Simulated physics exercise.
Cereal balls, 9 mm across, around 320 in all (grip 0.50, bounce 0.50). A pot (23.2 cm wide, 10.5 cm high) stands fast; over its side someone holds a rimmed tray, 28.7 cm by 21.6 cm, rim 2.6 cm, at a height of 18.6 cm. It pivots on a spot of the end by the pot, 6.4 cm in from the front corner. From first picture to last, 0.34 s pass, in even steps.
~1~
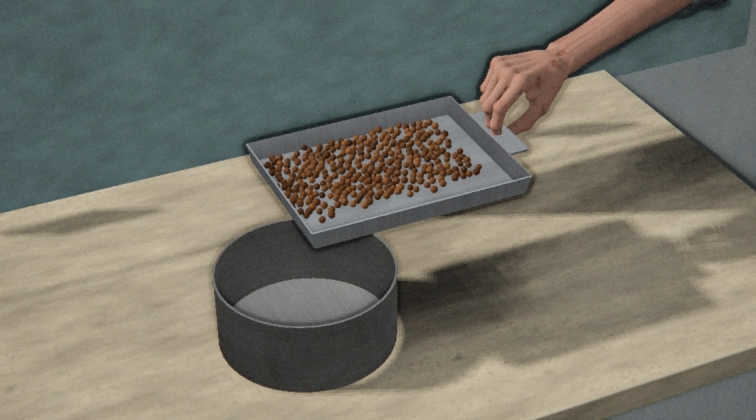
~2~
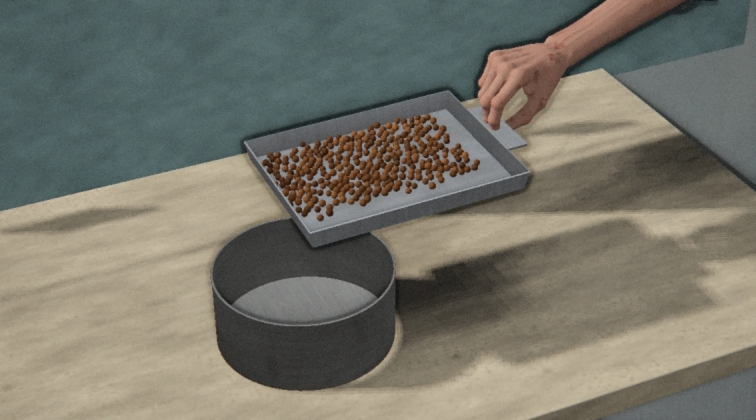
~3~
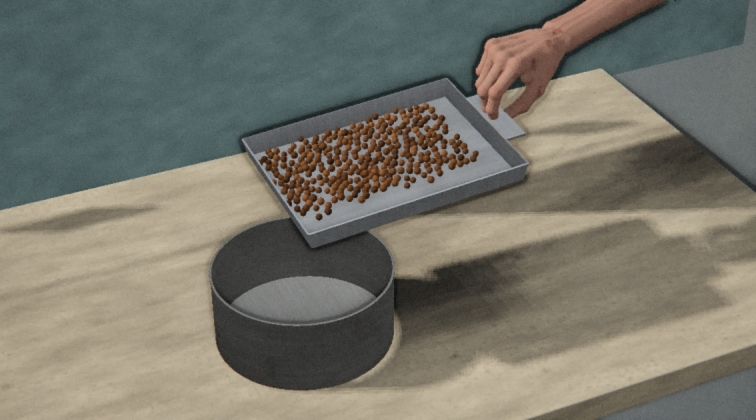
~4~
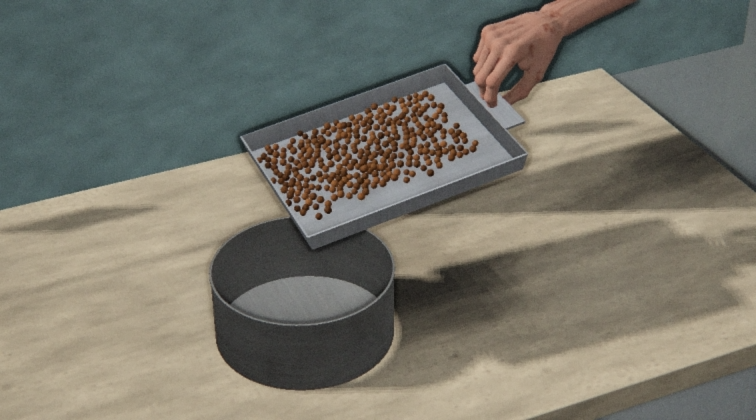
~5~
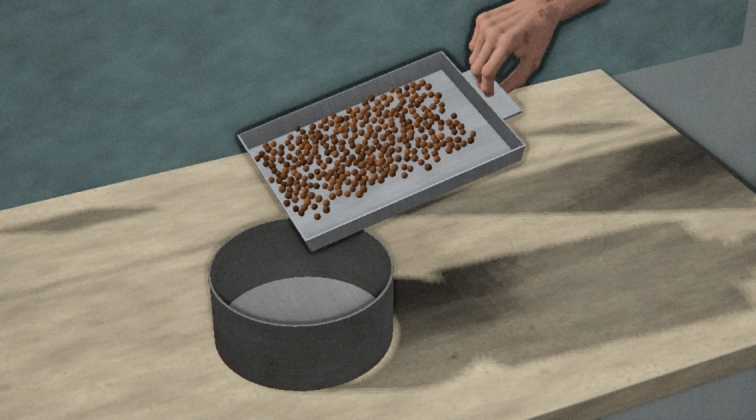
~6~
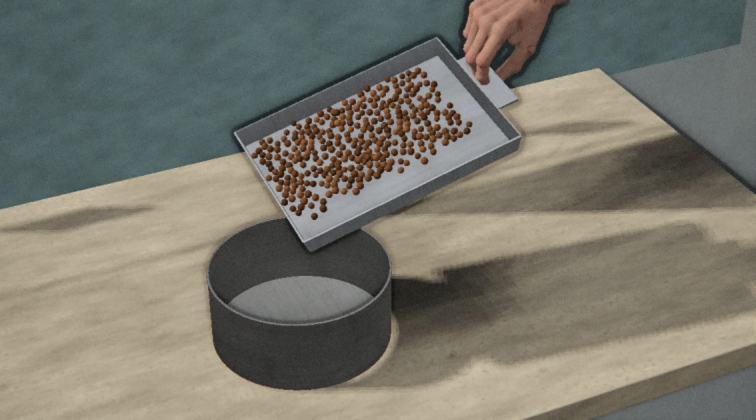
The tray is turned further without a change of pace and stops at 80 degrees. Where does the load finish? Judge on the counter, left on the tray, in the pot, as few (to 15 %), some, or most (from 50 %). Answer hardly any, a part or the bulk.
Counter: Hardly any, tray: A part, pot: The bulk.
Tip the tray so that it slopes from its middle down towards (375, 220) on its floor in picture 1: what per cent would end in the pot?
About 75 per cent.
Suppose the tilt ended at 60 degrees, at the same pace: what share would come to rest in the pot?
It would be near 0 per cent.
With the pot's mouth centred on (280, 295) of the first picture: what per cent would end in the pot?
About 80 per cent.
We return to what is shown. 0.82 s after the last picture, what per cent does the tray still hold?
Roughly 100 per cent.
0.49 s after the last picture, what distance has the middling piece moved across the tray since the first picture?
About 8 cm.
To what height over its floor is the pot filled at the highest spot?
Some 2.5 cm.
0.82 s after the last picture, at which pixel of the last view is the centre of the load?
Around (303, 170).
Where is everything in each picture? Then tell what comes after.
The first picture shows tray tilt 0 degrees, front corners at (315, 230) and (526, 175); middle of the pieces at (366, 167); pot at (305, 270).
The second picture shows tray tilt 1 degrees, front corners at (313, 229) and (524, 171); middle of the pieces at (364, 164).
The third picture shows tray tilt 5 degrees, front corners at (311, 231) and (523, 162), lowest corner left front; middle of the pieces at (362, 158).
The fourth picture shows tray tilt 9 degrees, front corners at (310, 233) and (522, 153), lowest corner left front; middle of the pieces at (362, 152).
The fifth picture shows tray tilt 13 degrees, front corners at (308, 236) and (519, 144), lowest corner left front; middle of the pieces at (359, 146).
The sixth picture shows tray tilt 17 degrees, front corners at (306, 237) and (515, 135), lowest corner left front; middle of the pieces at (355, 141); pot at (299, 267).
Then, 0.49 s after the last picture, tilt 47 degrees; the tray holds 100 %, the pot 0 %.
Then, 0.82 s after the last picture, tilt 67 degrees; the tray holds 100 %, the pot 0 %.
Then, 1.24 s after the last picture, tilt 80 degrees; the tray holds 80 %, the pot 10 %.
In the end, counter 5 %, tray 30 %, pot 65 %.
